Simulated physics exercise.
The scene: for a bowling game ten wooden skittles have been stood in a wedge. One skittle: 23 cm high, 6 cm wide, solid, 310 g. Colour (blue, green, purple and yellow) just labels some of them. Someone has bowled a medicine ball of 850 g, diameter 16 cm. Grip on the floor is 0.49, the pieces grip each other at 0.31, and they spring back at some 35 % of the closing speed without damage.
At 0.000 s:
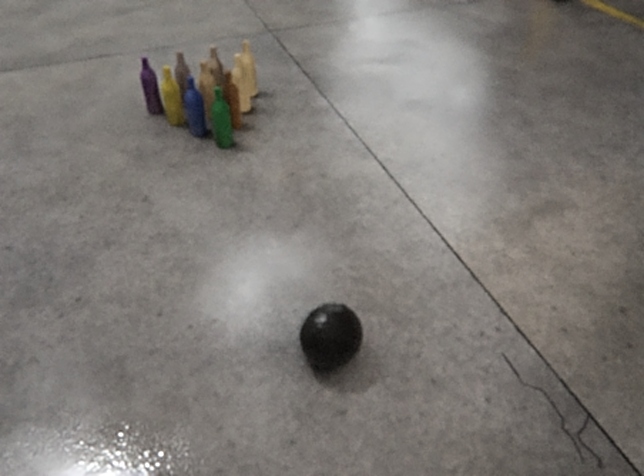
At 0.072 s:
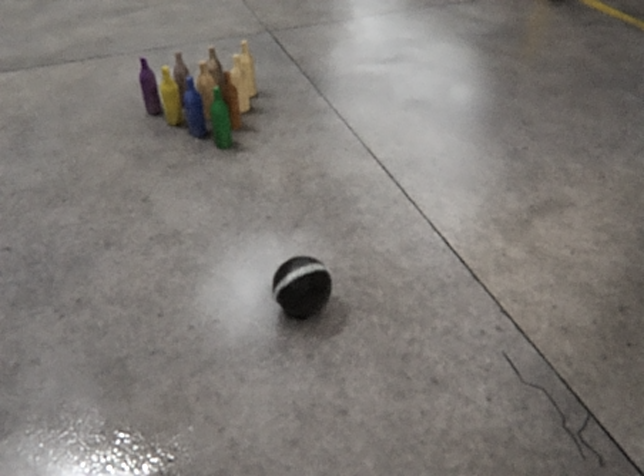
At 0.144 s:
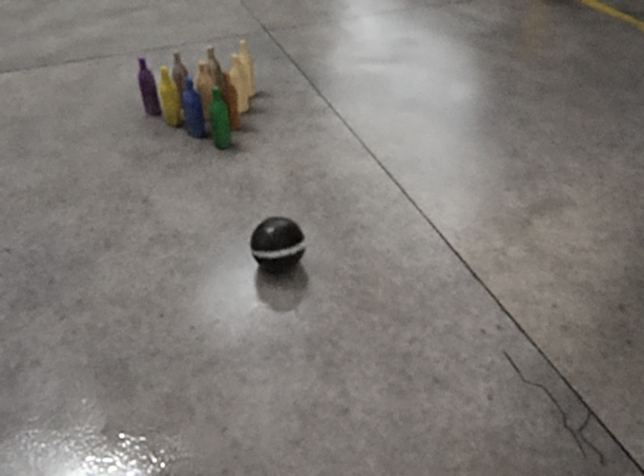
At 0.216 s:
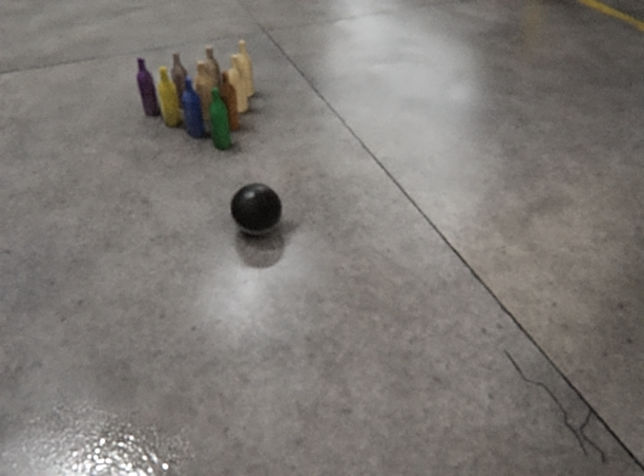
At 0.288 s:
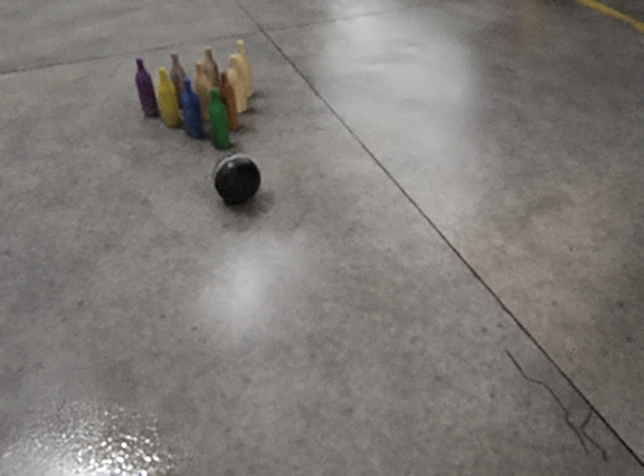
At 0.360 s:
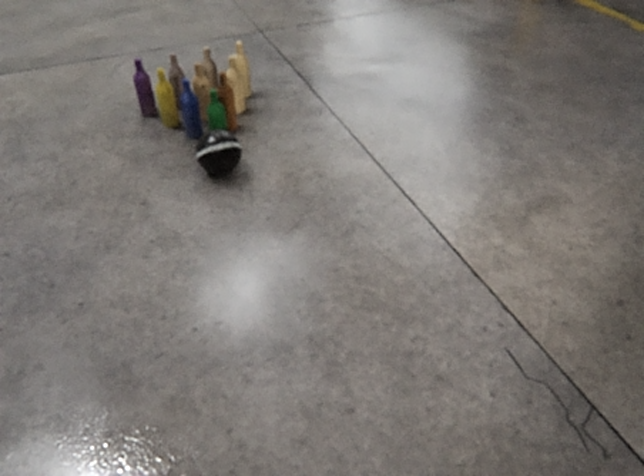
A black ball with a pale stripe rolled steadily across a shiny grey concrete floor, away from the viewer and slightly left, drawing close to the green skittle in a cluster of colourful, bottle-shaped skittles still standing.
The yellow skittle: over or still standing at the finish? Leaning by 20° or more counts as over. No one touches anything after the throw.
That skittle topples.
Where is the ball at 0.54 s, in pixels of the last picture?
At about (182, 122).
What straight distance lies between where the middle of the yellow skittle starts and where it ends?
Some 20 cm.
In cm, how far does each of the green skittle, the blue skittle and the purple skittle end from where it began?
Moved: Green 20, blue 30, purple 0.
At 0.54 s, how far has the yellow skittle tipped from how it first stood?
Some 0°.
By 0.54 s, ball still moving; 1 of the 10 skittles over; yellow skittle unmoved; green skittle tilted 23°.
By 0.90 s, ball still moving; 6 of the 10 skittles over; yellow skittle lying flat; blue skittle tilted 58°.
When it is over (2.5 s), ball rolling away; 6 of the 10 skittles over; yellow skittle lying flat; green skittle lying flat; blue skittle tilted 59°. In pixels of the last frame, middles, yellow skittle near (158, 95), green skittle near (211, 112).
